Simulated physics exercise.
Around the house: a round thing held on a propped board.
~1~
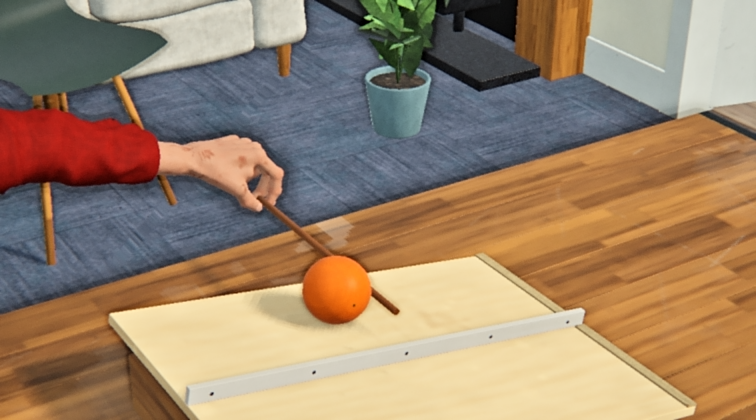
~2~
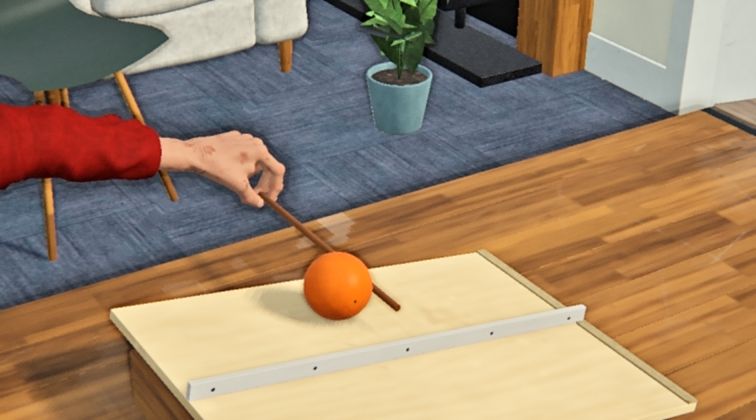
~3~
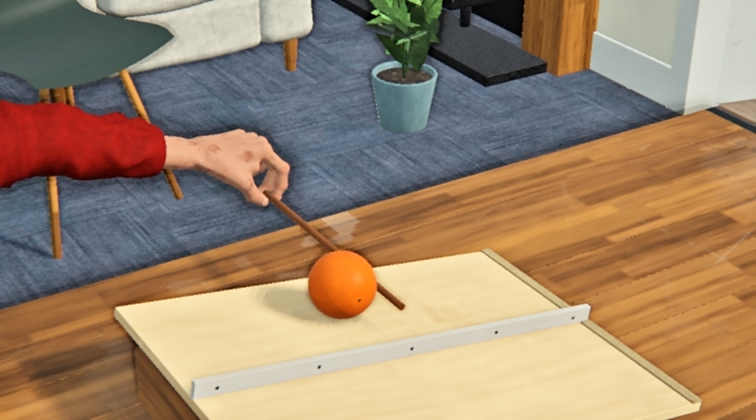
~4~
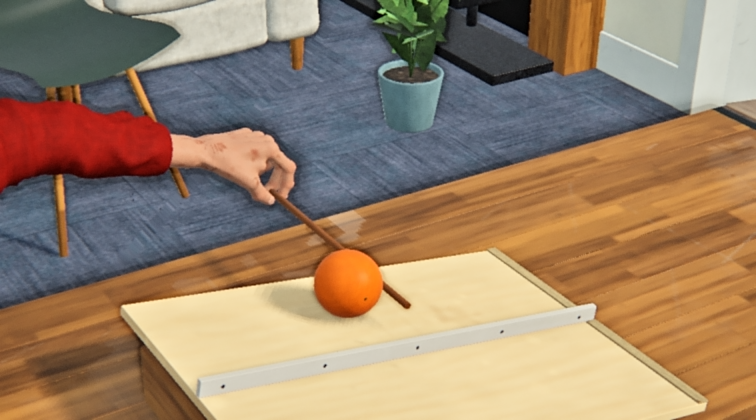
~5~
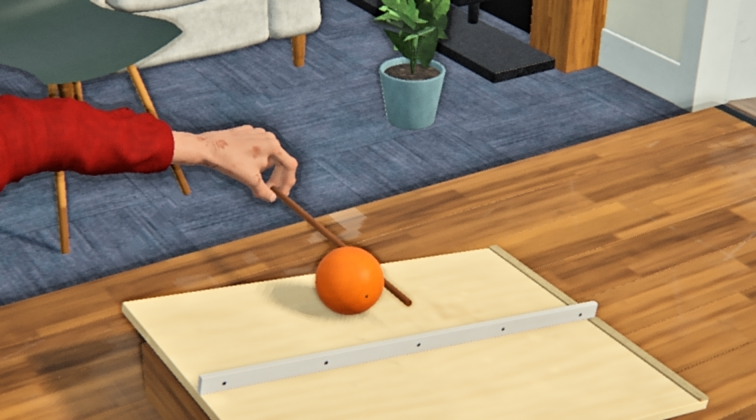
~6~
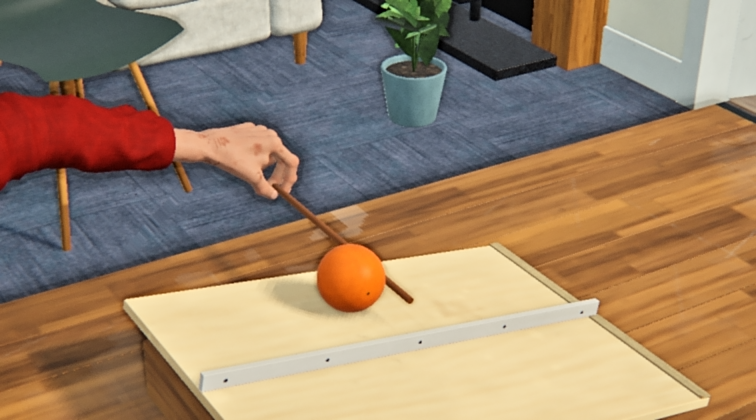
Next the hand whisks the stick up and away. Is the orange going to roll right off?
In the end the orange runs past the strip.
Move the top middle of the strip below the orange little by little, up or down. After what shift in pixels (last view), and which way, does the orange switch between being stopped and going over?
A shift of 12 pixels, going up.
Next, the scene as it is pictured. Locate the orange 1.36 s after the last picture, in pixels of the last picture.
Near (749, 193).
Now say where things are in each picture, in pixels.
In the first picture, held back by the stick; orange (337, 290); board (404, 357).
In the second picture, held back by the stick; orange (338, 286); board (405, 353).
In the third picture, held back by the stick; orange (342, 285); board (409, 352).
In the fourth picture, held back by the stick; orange (348, 284); board (415, 351).
In the fifth picture, held back by the stick; orange (350, 281); board (416, 348).
In the sixth picture, held back by the stick; orange (351, 279); board (418, 345).
Then, 0.56 s after the last picture, orange rolling on the board near (447, 265).
Then, 1.00 s after the last picture, orange off the board near (623, 234).
Then, 1.36 s after the last picture, orange off the board near (749, 193).
By the end, the orange goes over the end.
